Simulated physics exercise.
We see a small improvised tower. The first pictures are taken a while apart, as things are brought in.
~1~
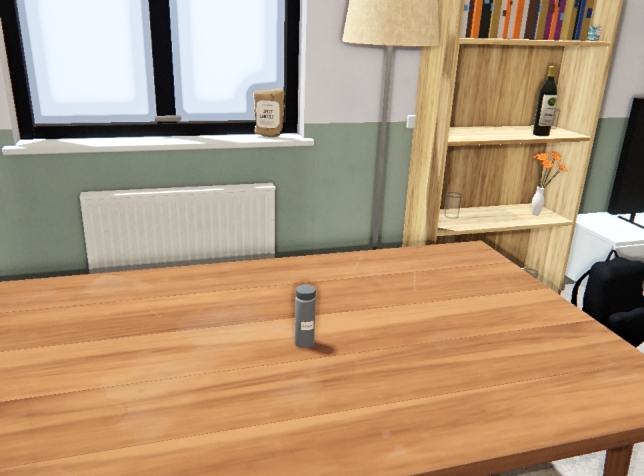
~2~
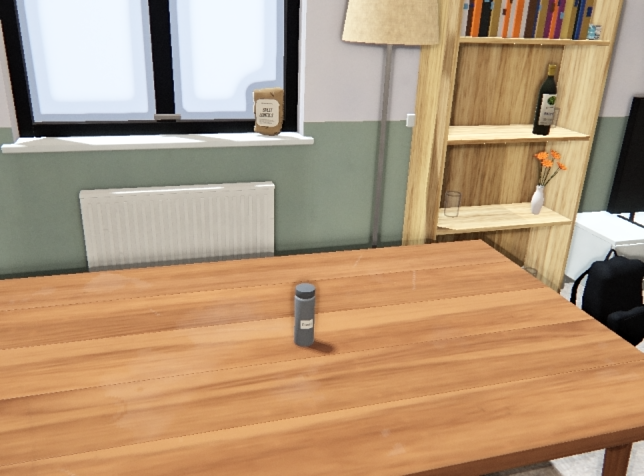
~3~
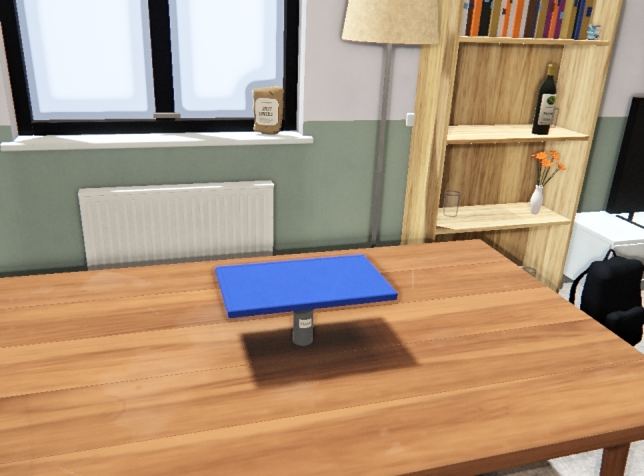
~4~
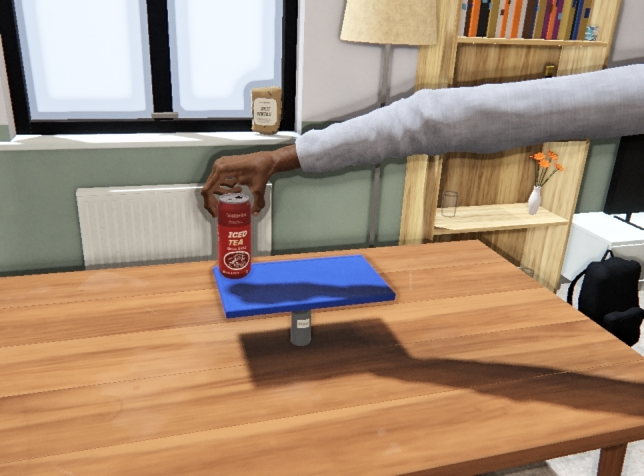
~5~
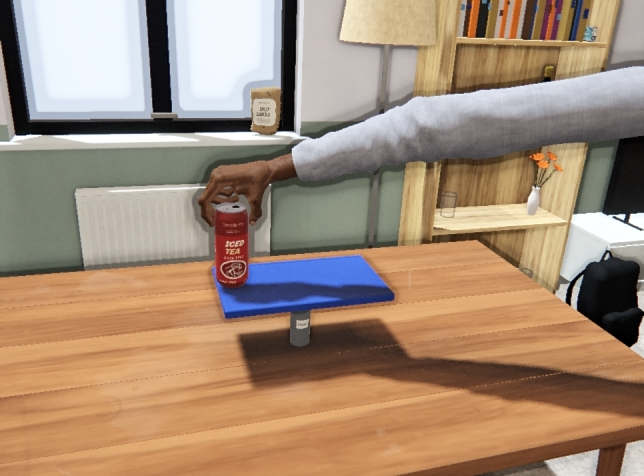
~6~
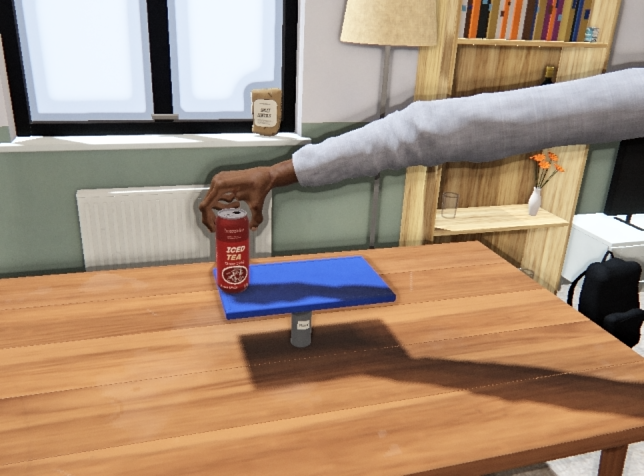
A hand set a red can of iced tea down on the left end of a blue board, which had appeared balanced on a small grey shaker standing alone on the wooden table.
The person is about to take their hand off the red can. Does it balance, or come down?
Outcome: The stack loses its balance.
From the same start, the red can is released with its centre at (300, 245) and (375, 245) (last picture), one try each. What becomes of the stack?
First try: It holds; second try: It gives way.
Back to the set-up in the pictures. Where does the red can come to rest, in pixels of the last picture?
Around (193, 345).
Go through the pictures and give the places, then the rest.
In the first frame, the last thing is not in view yet; grey shaker (305, 316).
In the second frame, the last thing is not in view yet; grey shaker (305, 315).
In the third frame, the last thing is not in view yet; grey shaker (303, 314).
In the fourth frame, on its way; red can (235, 237); grey shaker (301, 314).
In the fifth frame, on its way; red can (232, 246); grey shaker (300, 315).
In the sixth frame, in place under the hand; red can (233, 252); grey shaker (302, 316).
Then, 0.70 s later than the last frame, red can now fallen; blue lid tilted by 52°.
Then, 1.00 s later than the last frame, blue lid now fallen; grey shaker tilted by 73°.
Then, 1.20 s later than the last frame, grey shaker now fallen.
When it is over, fallen, grey shaker, blue lid and red can. End places, in pixels of the last picture, red can near (193, 345). The stack comes apart.
